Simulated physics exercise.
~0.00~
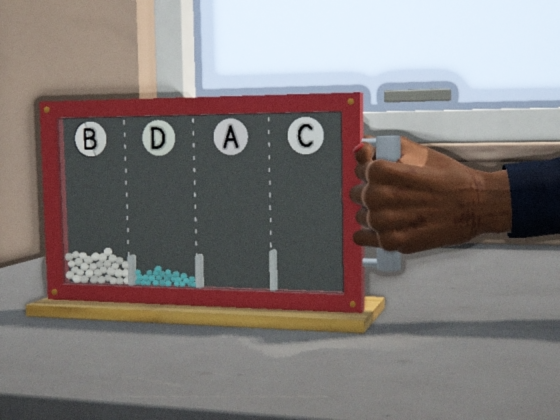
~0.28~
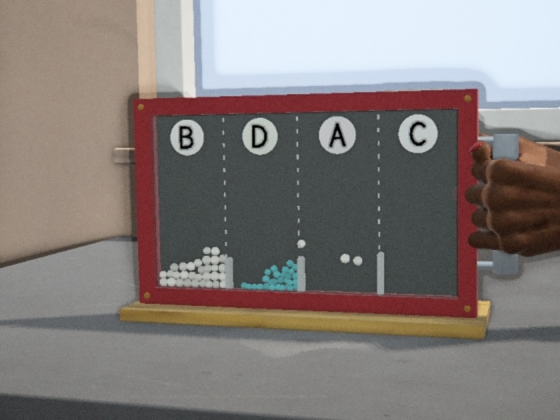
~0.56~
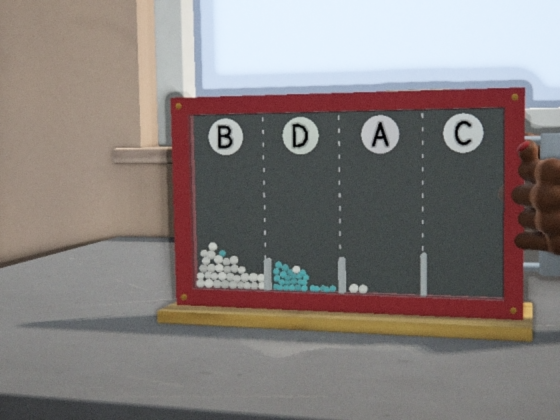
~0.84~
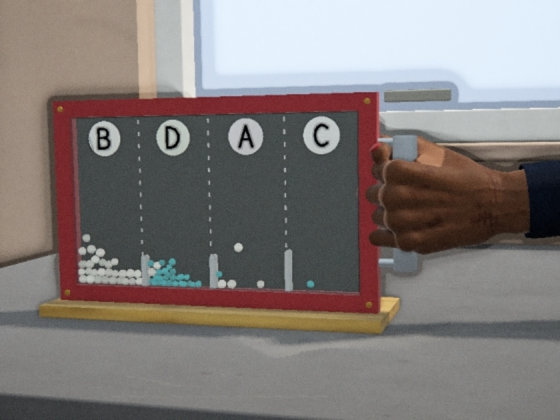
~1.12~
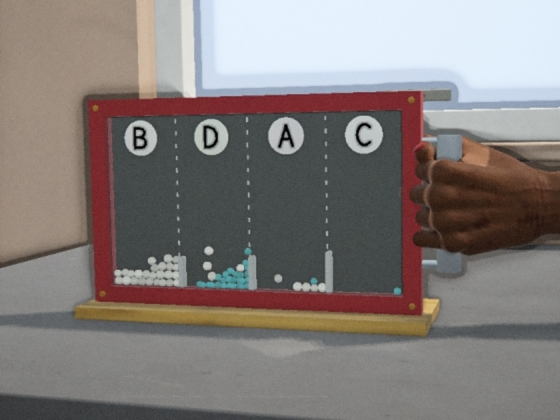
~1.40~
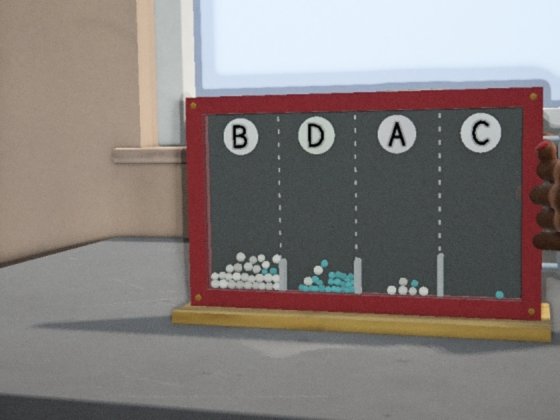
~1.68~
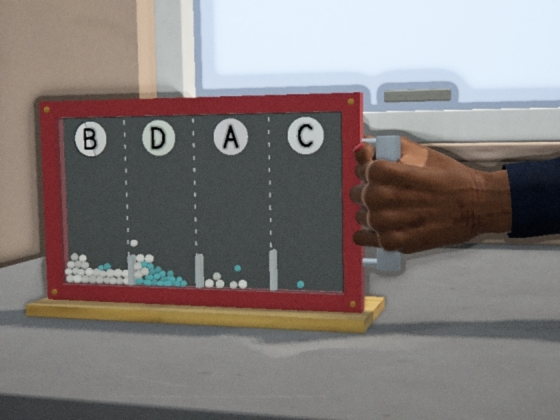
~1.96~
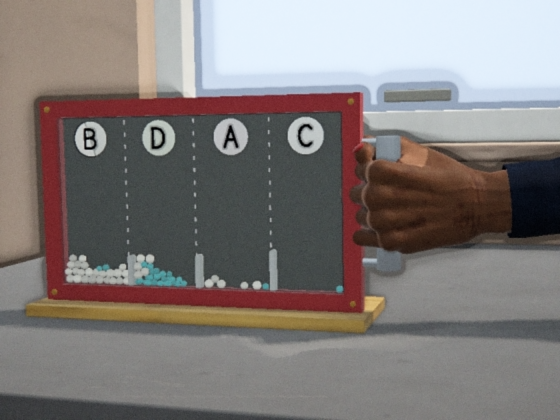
On a grey tabletop by a window, a hand sliding a red-framed box right and back repeatedly, scattering white and turquoise beads across strips.
